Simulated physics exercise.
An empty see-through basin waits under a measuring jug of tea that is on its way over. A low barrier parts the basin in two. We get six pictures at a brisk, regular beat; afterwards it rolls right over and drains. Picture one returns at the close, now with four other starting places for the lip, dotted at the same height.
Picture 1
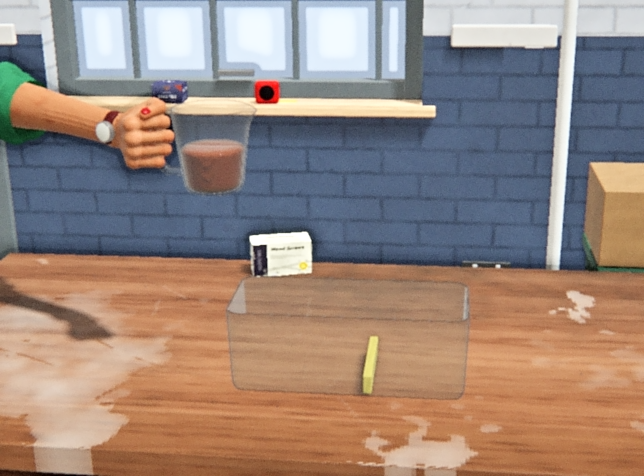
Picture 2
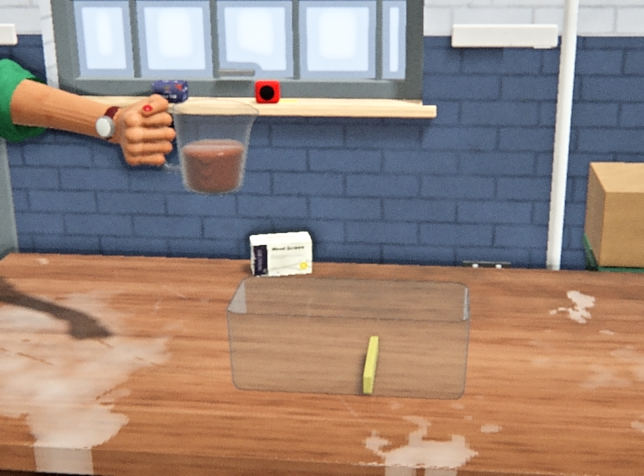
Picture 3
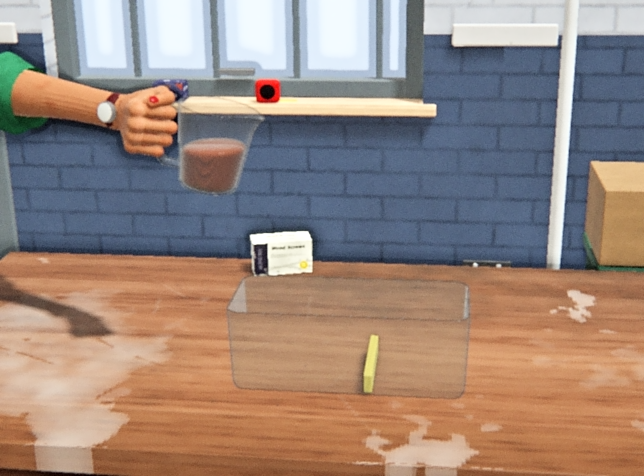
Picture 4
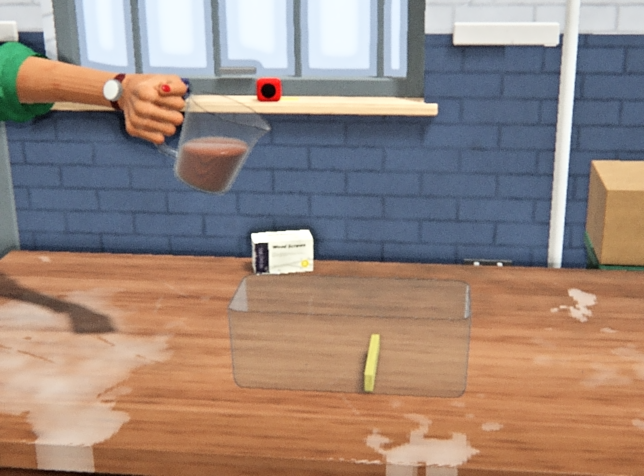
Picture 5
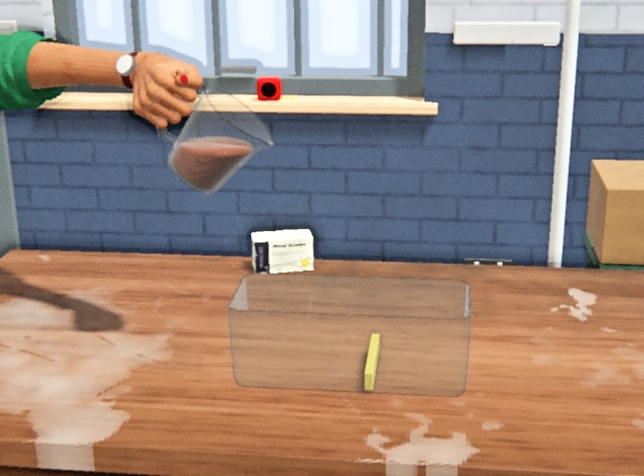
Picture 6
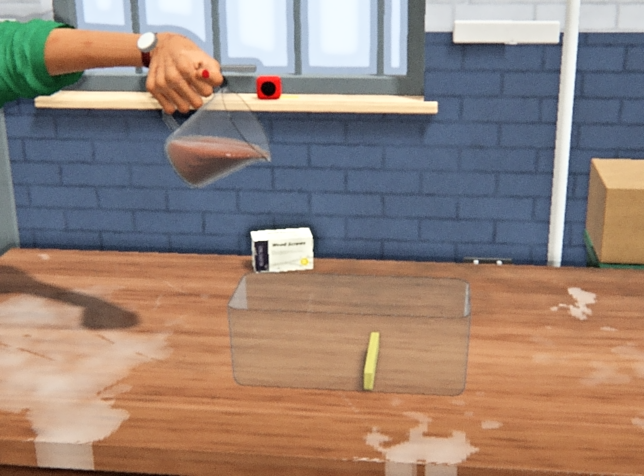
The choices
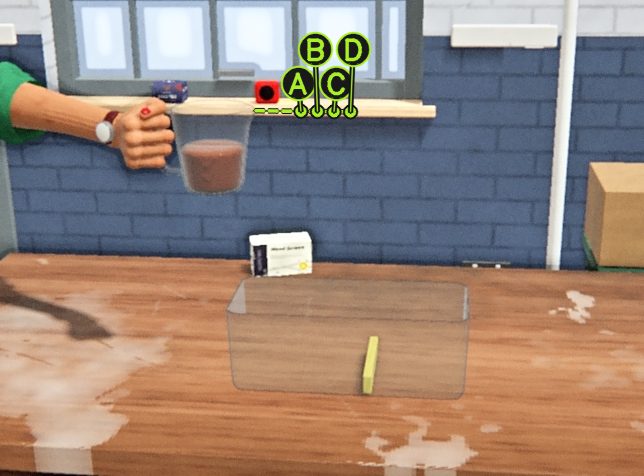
A hand tilts a clear jug of brown liquid rightward above an empty see-through basin.
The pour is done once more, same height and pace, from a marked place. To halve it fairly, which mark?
Dot B does it best.
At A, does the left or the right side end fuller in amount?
The left one.
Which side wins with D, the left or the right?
More ends on the right.
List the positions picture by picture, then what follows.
In the first frame, upright, lip at (255, 110); basin from (233, 386) to (464, 397); top of the wall at (371, 355); nothing has left yet.
In the second frame, tipped about 3°, lip at (257, 112); nothing has left yet.
In the third frame, tipped about 11°, lip at (262, 118); nothing has left yet.
In the fourth frame, tipped about 23°, lip at (269, 129); nothing has left yet.
In the fifth frame, tipped about 39°, lip at (272, 143); nothing has left yet.
In the sixth frame, tipped about 56°, lip at (271, 160); nothing has left yet.
In lime, A at (300, 111); B at (317, 111); C at (333, 111); D at (350, 111).
If A is chosen, about 84 % ends left of the wall and 11 % right of it; 5 % is lost outside.
If B is chosen, about 49 % ends left of the wall and 49 % right of it.
If C is chosen, about 26 % ends left of the wall and 70 % right of it; 4 % is lost outside.
If D is chosen, about 16 % ends left of the wall and 79 % right of it; 5 % is lost outside.
